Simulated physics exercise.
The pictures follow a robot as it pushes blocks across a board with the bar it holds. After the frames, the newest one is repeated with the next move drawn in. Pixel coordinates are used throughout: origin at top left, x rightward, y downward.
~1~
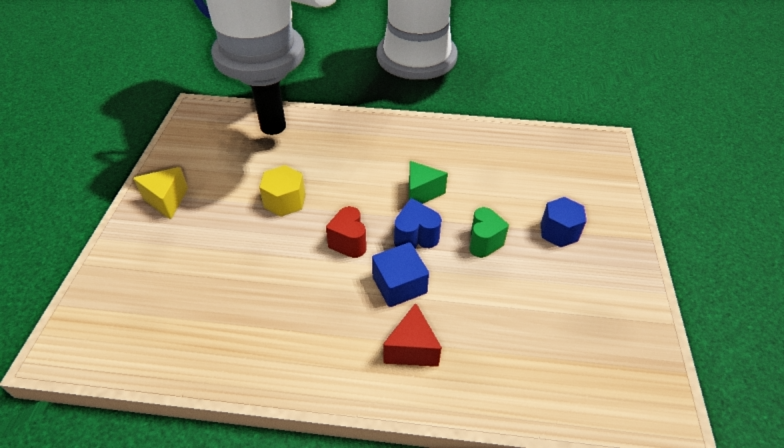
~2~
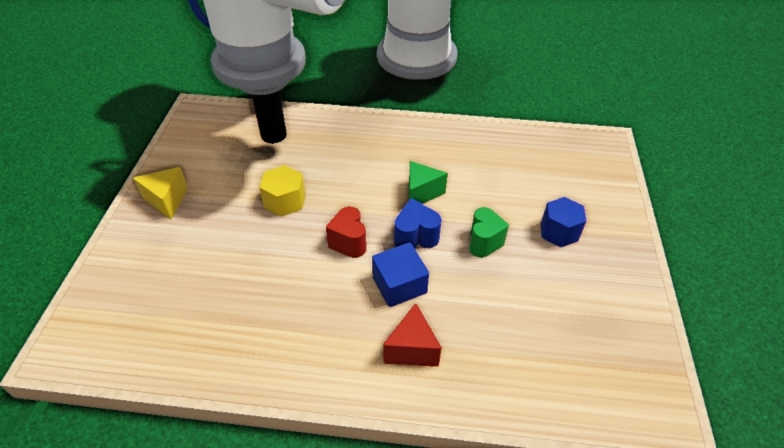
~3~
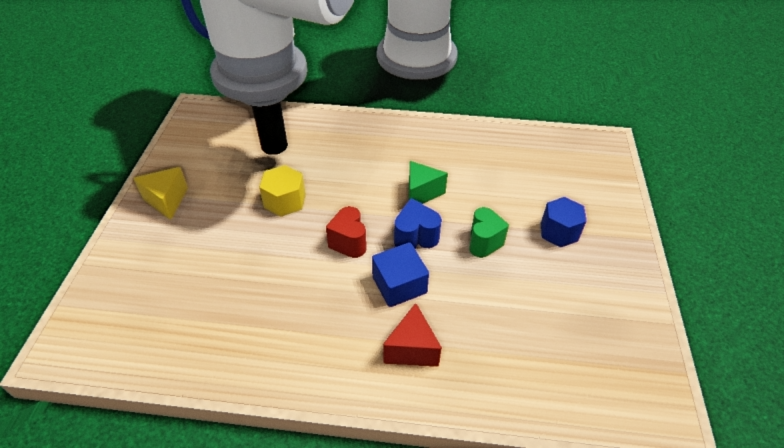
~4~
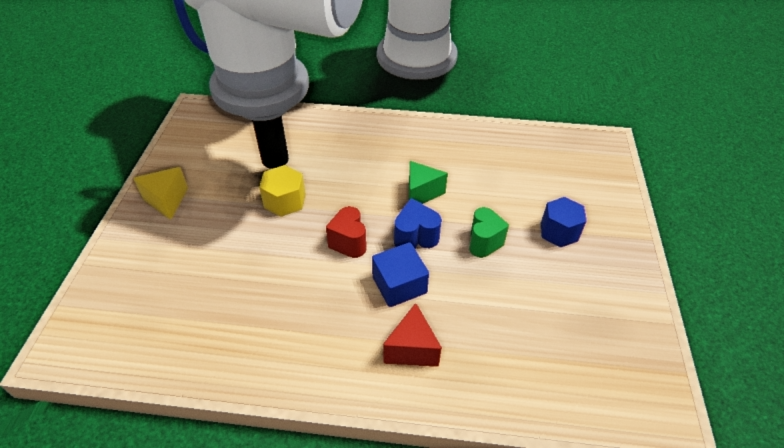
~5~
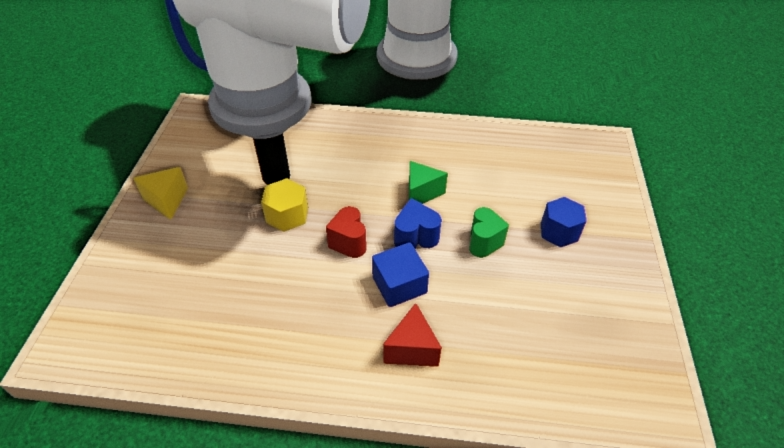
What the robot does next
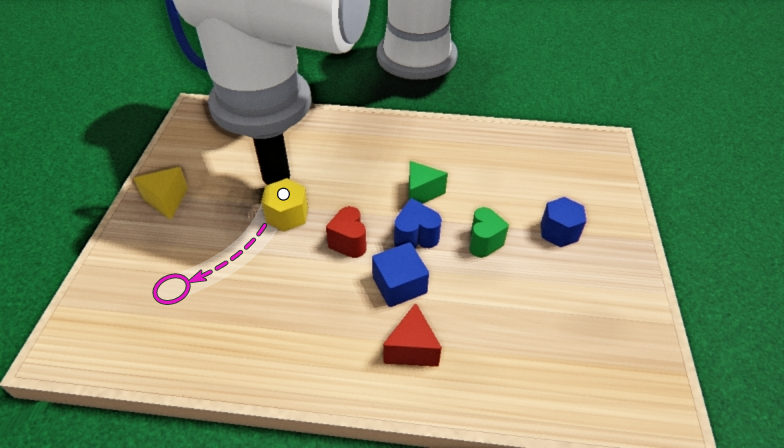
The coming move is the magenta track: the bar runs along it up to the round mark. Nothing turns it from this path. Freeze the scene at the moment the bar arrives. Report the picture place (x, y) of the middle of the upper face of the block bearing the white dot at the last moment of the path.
At pixel (286, 222).
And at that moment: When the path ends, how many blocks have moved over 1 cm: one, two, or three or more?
In total, one block gets moved by over 1 cm.
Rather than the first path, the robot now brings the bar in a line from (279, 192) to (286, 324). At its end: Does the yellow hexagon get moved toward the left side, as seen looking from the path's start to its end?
Yes, it checks out.
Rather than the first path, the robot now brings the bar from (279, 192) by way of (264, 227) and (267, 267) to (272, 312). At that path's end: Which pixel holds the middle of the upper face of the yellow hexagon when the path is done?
Around pixel (299, 229).
The line goes from (279, 192) over (263, 229) and (225, 263) to (172, 289); the dot is on the yellow hexagon.
What follows on the original path. One third of the way, bar at (258, 214); yellow hexagon at (286, 222), turned 35° anticlockwise.
Two thirds of the way, bar at (219, 249); yellow hexagon at (286, 222), turned 40° anticlockwise.
At the end, bar at (164, 275); yellow hexagon at (286, 222), turned 40° anticlockwise.
